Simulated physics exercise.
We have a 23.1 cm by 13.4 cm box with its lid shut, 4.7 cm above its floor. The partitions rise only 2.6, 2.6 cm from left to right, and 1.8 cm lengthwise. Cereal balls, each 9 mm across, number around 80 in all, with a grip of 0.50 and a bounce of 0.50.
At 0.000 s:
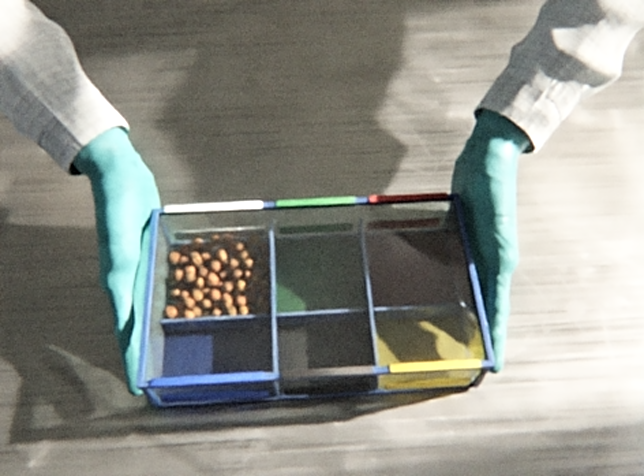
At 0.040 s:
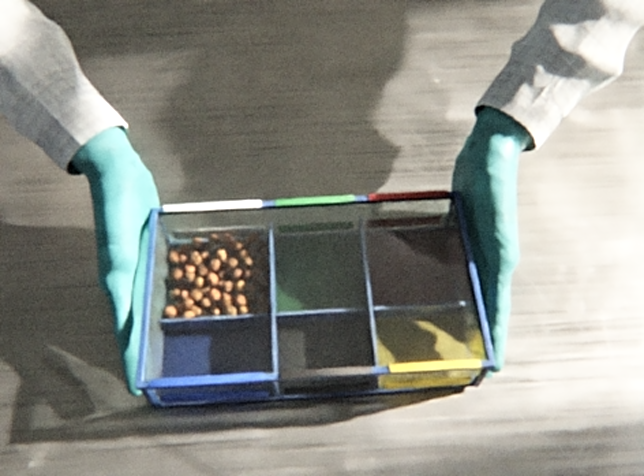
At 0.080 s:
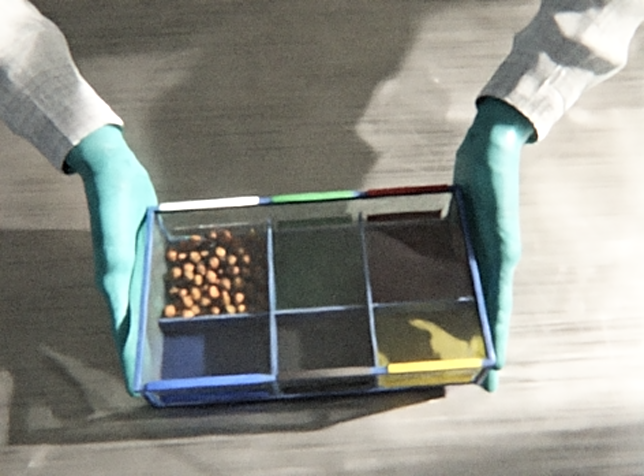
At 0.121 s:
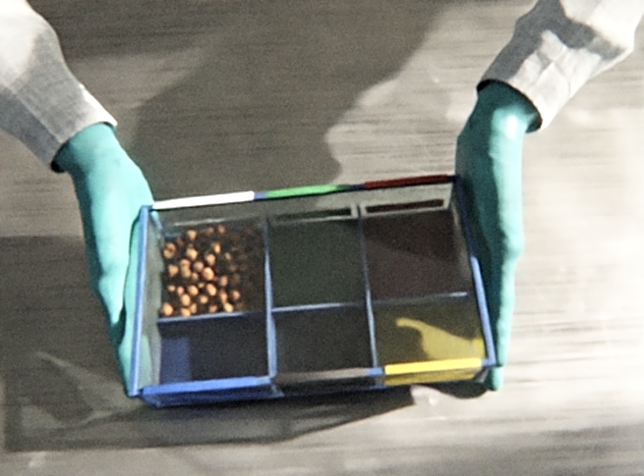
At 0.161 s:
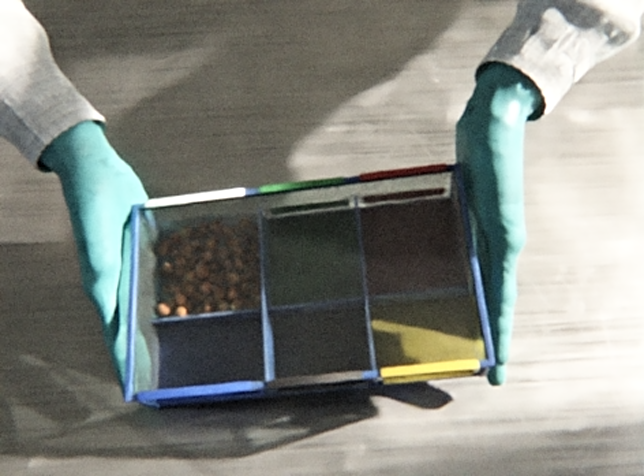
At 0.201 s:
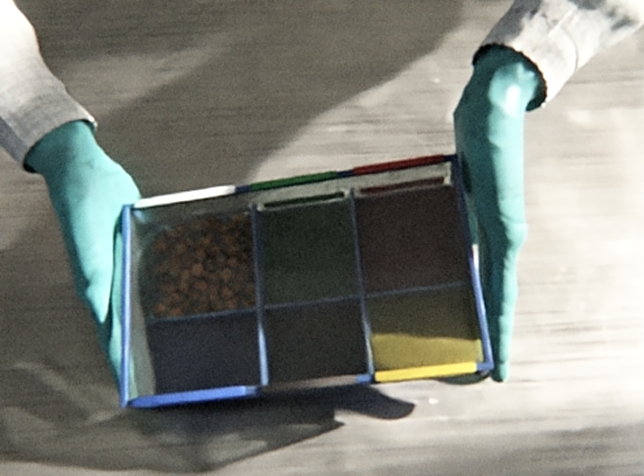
Teal-gloved hands tilting a lidded, six-compartment box down toward its front left corner, brown balls staying clustered in the white-marked compartment.
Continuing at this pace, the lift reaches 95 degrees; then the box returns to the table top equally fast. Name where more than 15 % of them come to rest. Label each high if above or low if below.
Red compartment: Low; blue compartment: High; green compartment: Low; yellow compartment: Low; white compartment: High; black compartment: Low.
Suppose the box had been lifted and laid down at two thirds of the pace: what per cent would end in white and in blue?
Then white would have 30 percent and blue 70 percent.
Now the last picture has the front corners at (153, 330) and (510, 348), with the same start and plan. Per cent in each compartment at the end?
Each compartment ends with, in per cent, red 50, blue 0, green 20, yellow 0, white 25 and black 0.
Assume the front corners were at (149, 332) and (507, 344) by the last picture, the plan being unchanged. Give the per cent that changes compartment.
It would be near 70 per cent.
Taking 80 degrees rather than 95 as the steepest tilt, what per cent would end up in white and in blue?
Result - white at 60 percent, blue at 40 percent.
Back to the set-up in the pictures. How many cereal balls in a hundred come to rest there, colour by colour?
Red: 0 %, blue: 70 %, green: 0 %, yellow: 0 %, white: 30 %, black: 0 %.
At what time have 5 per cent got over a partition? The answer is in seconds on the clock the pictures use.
Reading: T about 0.70 s.
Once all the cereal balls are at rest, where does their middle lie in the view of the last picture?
At about (183, 358).
After 0.90 s, tilt 95 degrees; blue 20 %, white 80 %.
After 1.37 s, tilt 41 degrees; blue 75 %, white 25 %.
After 1.91 s, tilt 0 degrees; blue 70 %, white 30 %.
In the end, at 2.3 s, red 0 %, blue 70 %, green 0 %, yellow 0 %, white 30 %, black 0 %.
